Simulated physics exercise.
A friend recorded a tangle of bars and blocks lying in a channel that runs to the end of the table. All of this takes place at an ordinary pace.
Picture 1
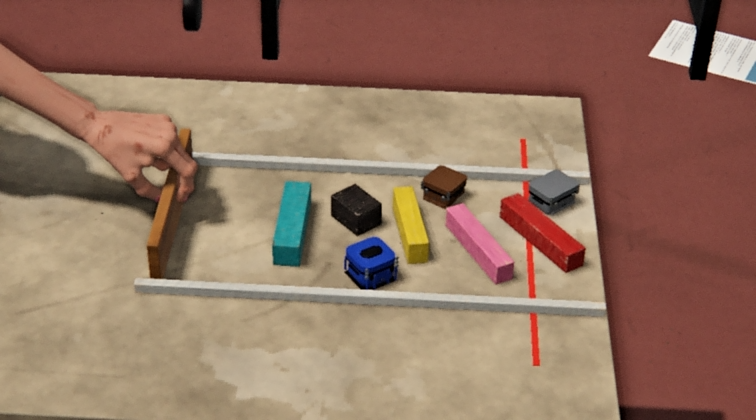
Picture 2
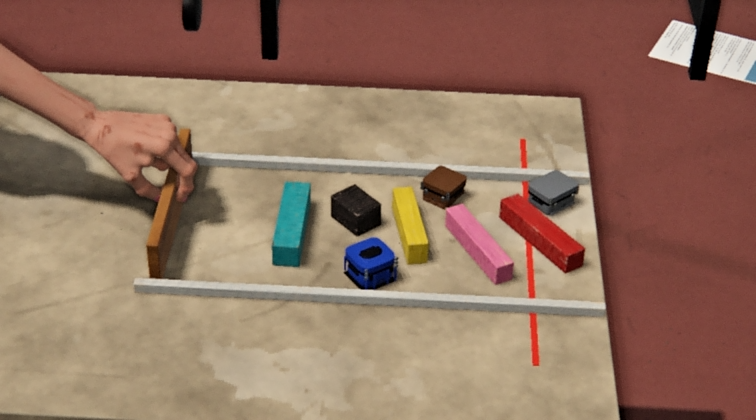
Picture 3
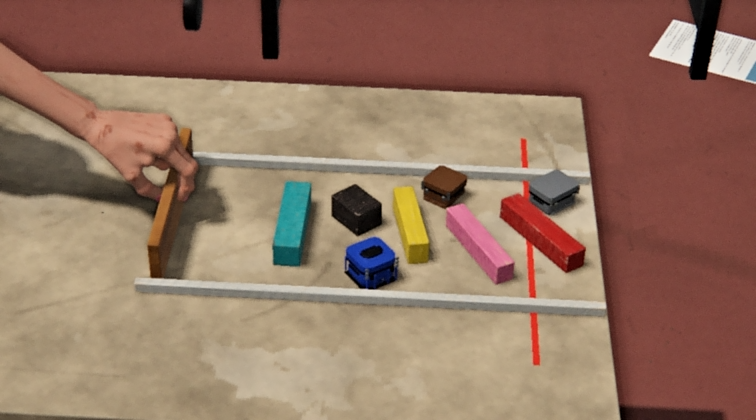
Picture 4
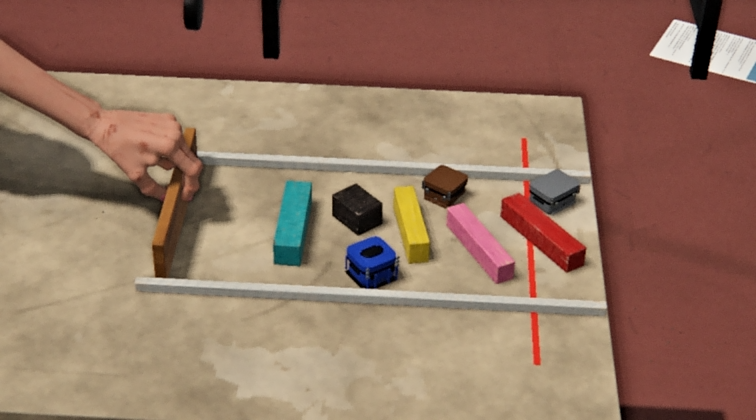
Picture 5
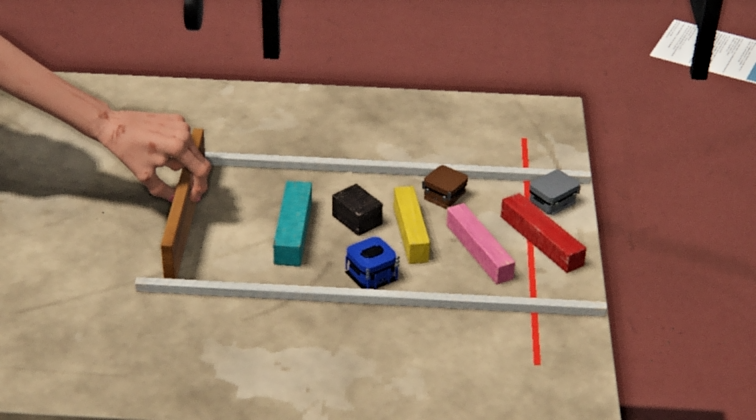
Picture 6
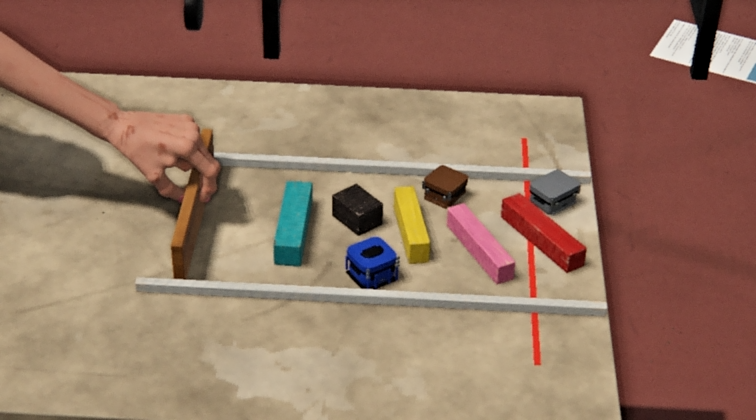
A wooden board, gripped by a hand at the left, slid slightly to the right between two pale rails, while the colorful bars and blocks ahead of it stayed still around a red line.
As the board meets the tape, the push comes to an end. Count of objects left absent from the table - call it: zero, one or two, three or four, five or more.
My call is three or four.
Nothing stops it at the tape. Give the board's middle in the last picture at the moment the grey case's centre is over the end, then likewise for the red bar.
At (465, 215) for the grey case; at (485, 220) for the red bar.
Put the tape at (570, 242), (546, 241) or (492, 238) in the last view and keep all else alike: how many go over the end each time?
It would be 5, 4 and 2.
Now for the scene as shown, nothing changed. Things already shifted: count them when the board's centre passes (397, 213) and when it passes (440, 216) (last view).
So far 5, and 8 at the second.
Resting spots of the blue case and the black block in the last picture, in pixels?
The blue case ends up near (554, 282), and the black block near (574, 227).
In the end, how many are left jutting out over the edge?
Expected count: 0.
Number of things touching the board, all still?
In contact: 3.
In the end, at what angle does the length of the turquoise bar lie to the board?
The angle comes out near 0 degrees.
Soon after, none off yet; grey case at rest near (554, 194); red bar at rest near (543, 232); pink bar at rest near (480, 243).
After that, none off yet; grey case at rest near (554, 194); red bar moving near (548, 231); pink bar displaced a little near (510, 245).
In the end, the number that fall off is three or four; gone, yellow bar, pink bar, red bar and grey case.
